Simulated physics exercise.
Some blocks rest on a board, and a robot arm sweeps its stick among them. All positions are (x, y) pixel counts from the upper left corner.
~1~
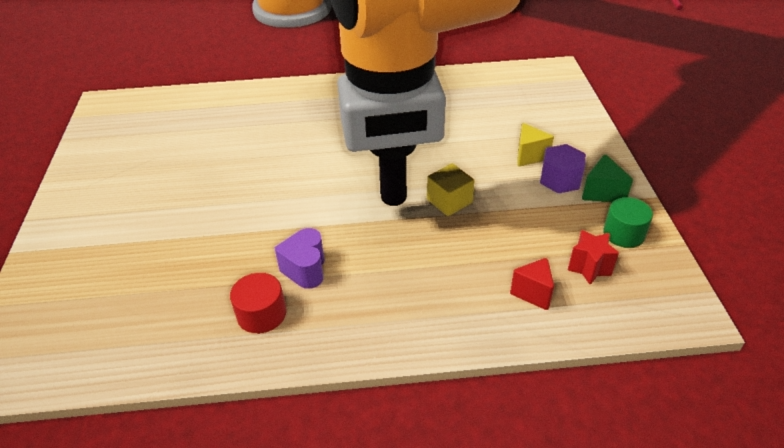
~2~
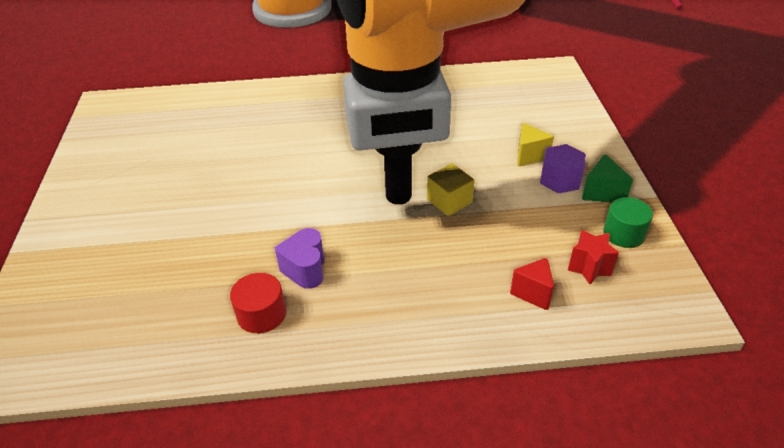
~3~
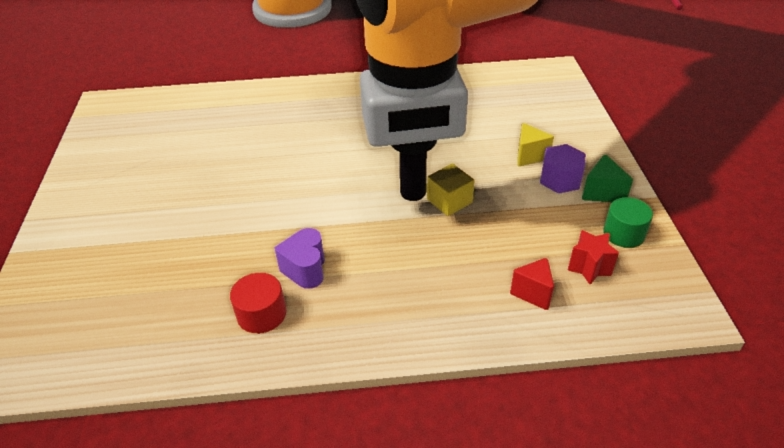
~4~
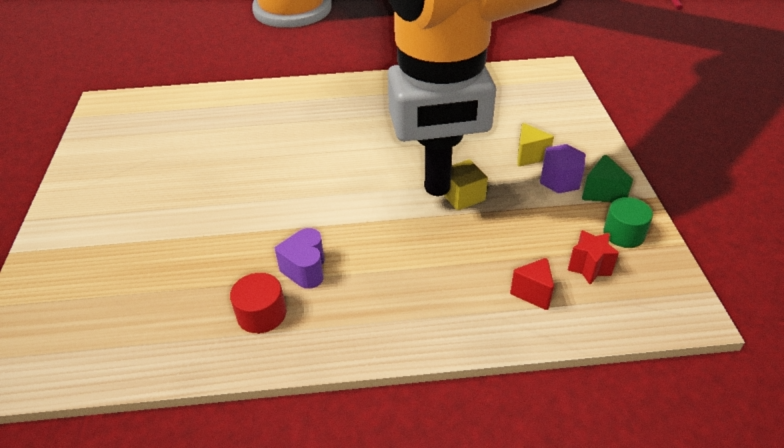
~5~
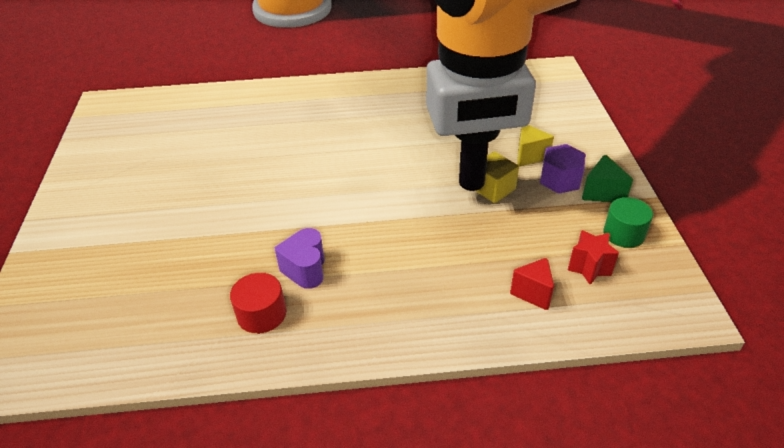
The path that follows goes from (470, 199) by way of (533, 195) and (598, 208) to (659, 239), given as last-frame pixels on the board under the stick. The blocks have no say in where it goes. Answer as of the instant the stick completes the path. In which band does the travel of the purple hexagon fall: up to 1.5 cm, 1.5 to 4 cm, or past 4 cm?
The best fit is under 1.5 cm.
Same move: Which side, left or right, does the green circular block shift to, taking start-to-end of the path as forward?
My answer: Right.
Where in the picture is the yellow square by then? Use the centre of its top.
It should be at about (527, 152).
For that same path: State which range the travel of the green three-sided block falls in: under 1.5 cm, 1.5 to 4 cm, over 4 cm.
Distance: Between 1.5 and 4 cm.
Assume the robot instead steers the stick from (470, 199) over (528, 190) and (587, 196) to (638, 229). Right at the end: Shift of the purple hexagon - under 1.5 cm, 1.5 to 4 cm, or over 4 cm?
The answer will be the middling band, 1.5 to 4 cm.
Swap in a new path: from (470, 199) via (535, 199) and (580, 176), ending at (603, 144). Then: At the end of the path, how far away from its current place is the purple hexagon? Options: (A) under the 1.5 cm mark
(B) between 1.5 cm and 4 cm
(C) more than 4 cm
C - more than 4 cm.
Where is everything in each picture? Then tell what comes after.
Stick's lower end at (394, 199); yellow square at (451, 177); purple hexagon at (565, 156); green three-sided block at (609, 169); green circular block at (632, 210), in the first picture.
Stick at (399, 198); blocks still, in the second picture.
Stick at (413, 194); blocks still, in the third picture.
Stick at (437, 189); yellow square at (465, 172), in the fourth picture.
Stick at (471, 184); yellow square at (496, 165); purple hexagon at (565, 156); green three-sided block at (609, 169); green circular block at (632, 210), in the fifth picture.
The first path, step by step. One third of the way, stick at (536, 180); yellow square at (527, 152), turned 40° anticlockwise.
Two thirds of the way, stick at (602, 194); yellow square at (527, 152), turned 40° anticlockwise; purple hexagon at (573, 155), turned 25° anticlockwise; green three-sided block at (624, 171), turned 45° anticlockwise.
At the end, stick at (665, 224); yellow square at (527, 152), turned 40° anticlockwise; purple hexagon at (573, 155), turned 25° anticlockwise; green three-sided block at (629, 173), turned 75° anticlockwise; green circular block at (662, 239).
